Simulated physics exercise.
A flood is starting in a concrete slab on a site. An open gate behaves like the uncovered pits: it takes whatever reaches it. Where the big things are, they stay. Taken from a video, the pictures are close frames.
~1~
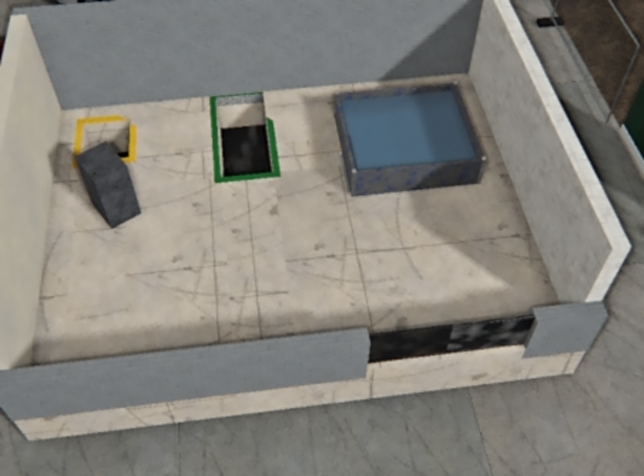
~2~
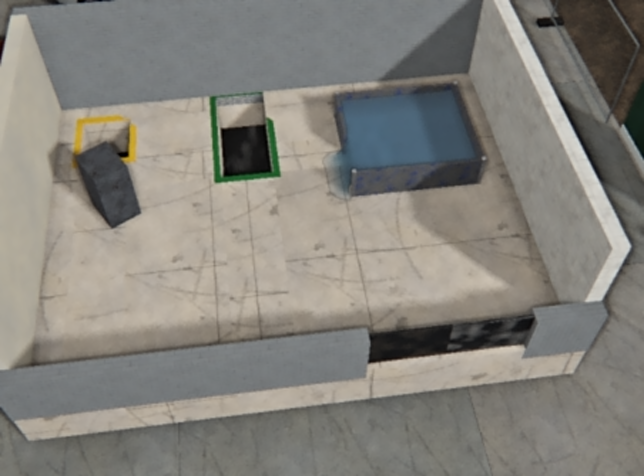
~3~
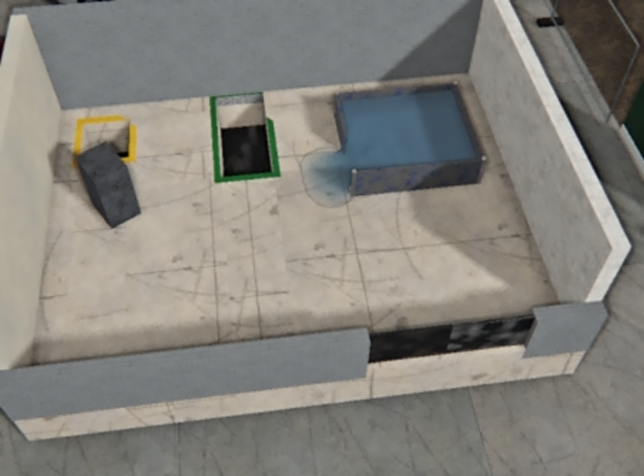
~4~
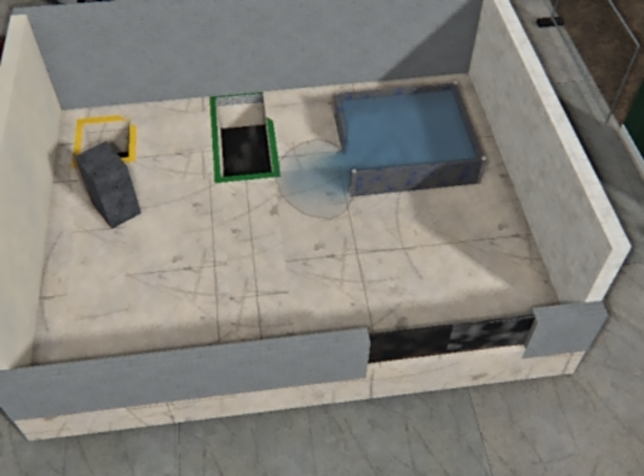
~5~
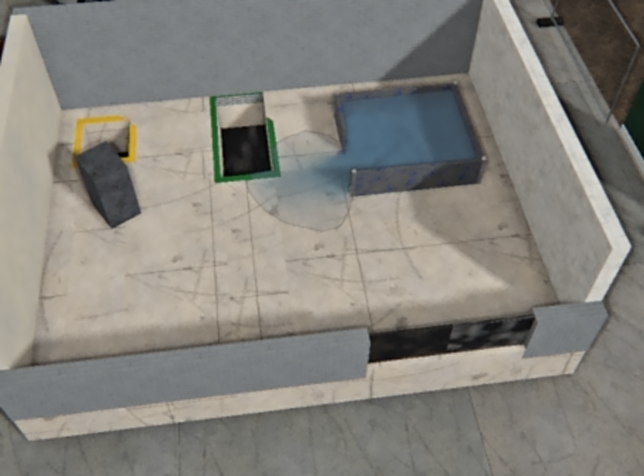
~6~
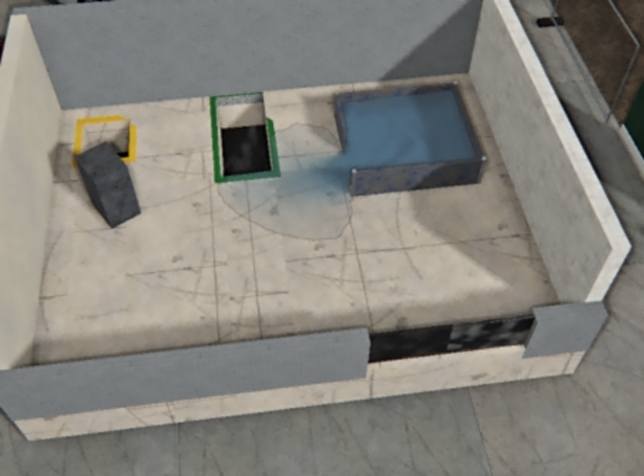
On a walled concrete slab, water pours from the left side of a blue tank, spreading leftward past a green-edged pit.
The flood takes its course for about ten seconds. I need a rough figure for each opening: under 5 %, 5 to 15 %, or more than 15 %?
In the end gate: Smaller than five per cent; yellow pit: Five per cent up to fifteen; green pit: Greater than fifteen per cent.
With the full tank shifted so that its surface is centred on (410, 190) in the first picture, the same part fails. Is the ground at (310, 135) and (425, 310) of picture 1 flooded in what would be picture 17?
Untouched, untouched.
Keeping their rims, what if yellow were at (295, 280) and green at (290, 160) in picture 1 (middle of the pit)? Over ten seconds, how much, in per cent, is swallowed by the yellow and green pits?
The yellow pit takes around 4 percent, while the green pit takes around 75 percent.
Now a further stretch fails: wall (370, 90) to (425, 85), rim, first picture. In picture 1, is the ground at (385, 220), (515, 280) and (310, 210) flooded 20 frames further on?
Result, in sequence: Untouched by the flood; inundated; untouched by the flood.
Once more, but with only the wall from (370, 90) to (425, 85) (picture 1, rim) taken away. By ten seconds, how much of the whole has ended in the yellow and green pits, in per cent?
Approximately, yellow takes 0 % and green takes 35 %.
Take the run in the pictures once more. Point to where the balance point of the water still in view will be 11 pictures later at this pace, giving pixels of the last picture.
Near pixel (352, 171).
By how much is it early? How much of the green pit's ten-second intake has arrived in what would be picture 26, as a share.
Working it through, I arrive at 55 %.
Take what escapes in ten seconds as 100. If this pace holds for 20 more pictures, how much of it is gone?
Near 45 %.
A moment on, water covers 20 % of the floor; the gate 0 %, the yellow pit 0 %, the green pit 4 %.
Next, water covers 30 % of the floor; the gate 0 %, the yellow pit 0 %, the green pit 8 %.
Then, water covers 45 % of the floor; the gate 0 %, the yellow pit 2 %, the green pit 14 %.
Later, water covers 45 % of the floor; the gate 0 %, the yellow pit 4 %, the green pit 20 %.
In the end, water covers 60 % of the floor; the gate 0 %, the yellow pit 9 %, the green pit 25 %.
